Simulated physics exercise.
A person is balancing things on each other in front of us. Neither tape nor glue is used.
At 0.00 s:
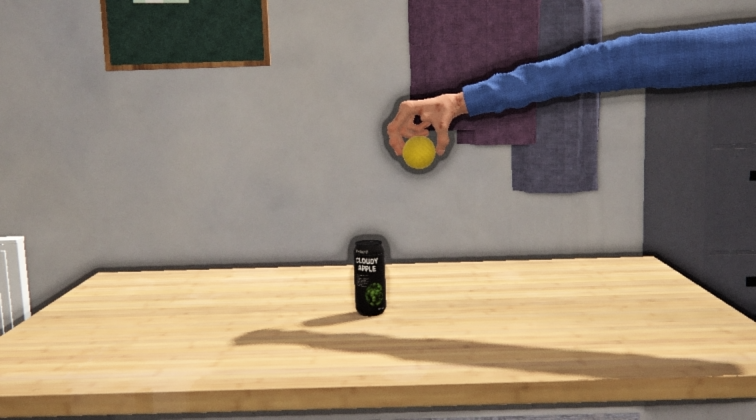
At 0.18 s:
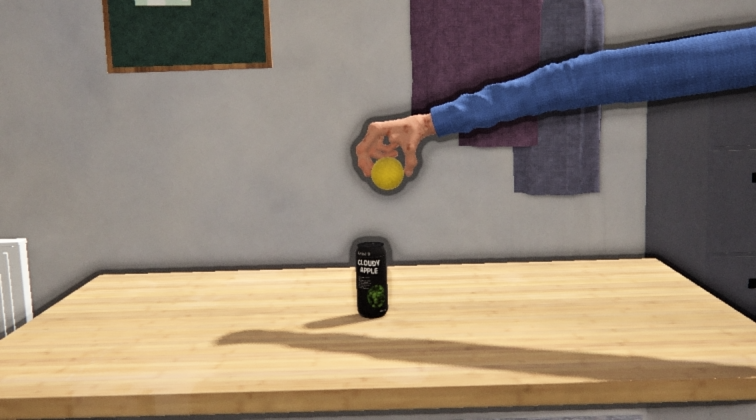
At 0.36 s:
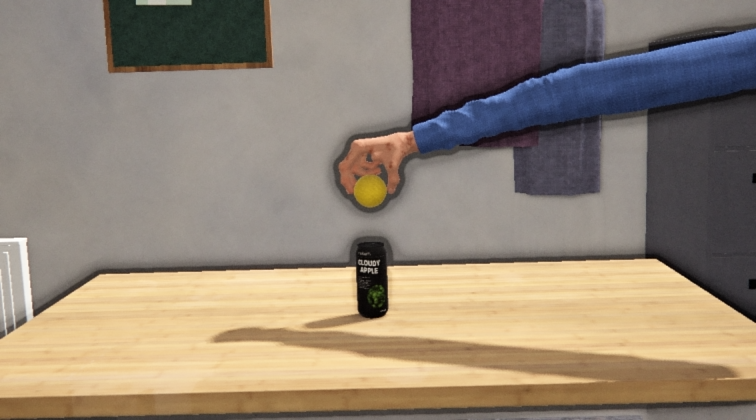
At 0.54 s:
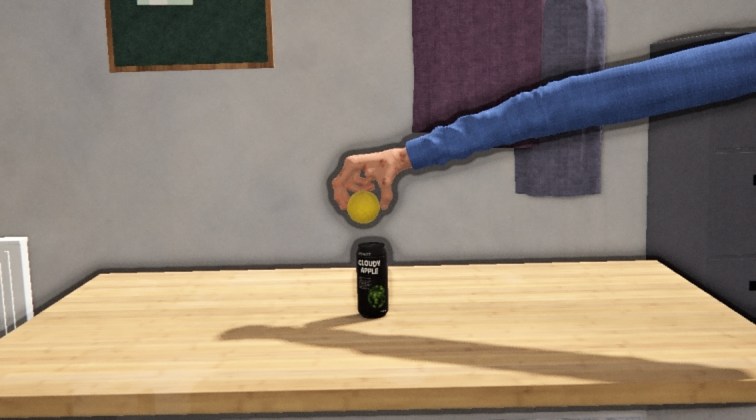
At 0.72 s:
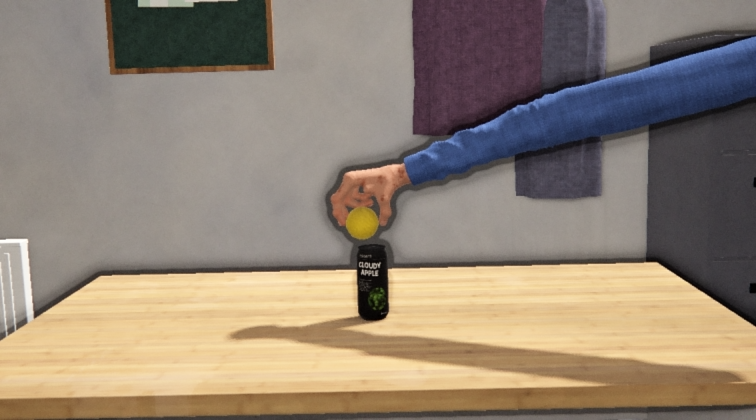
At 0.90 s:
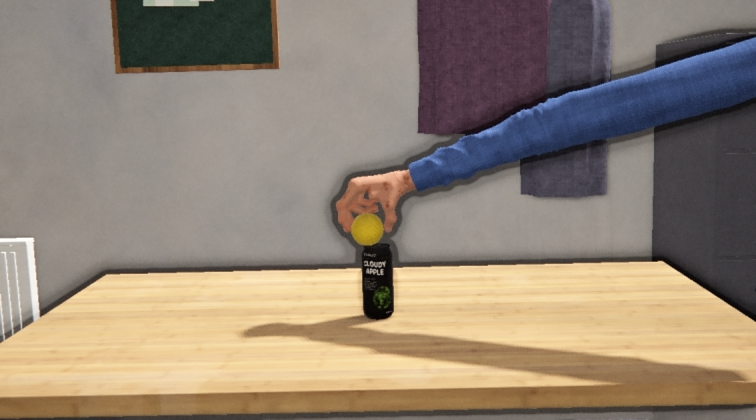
The clip opens on a hand in a blue sleeve, reaching in from the right and holding a yellow lemon above a black can on a wooden table. The hand moves left and down, then lowers the lemon more steeply until it is at the can's top, still under the fingers.
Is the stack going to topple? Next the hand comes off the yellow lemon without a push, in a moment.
No, it stays up.
By 1.10 s, all is still.
By 1.50 s, yellow lemon resting near (368, 230).
When it is over (2.0 s), both as before. End places, in pixels of the last picture, yellow lemon near (368, 230). The pile holds.
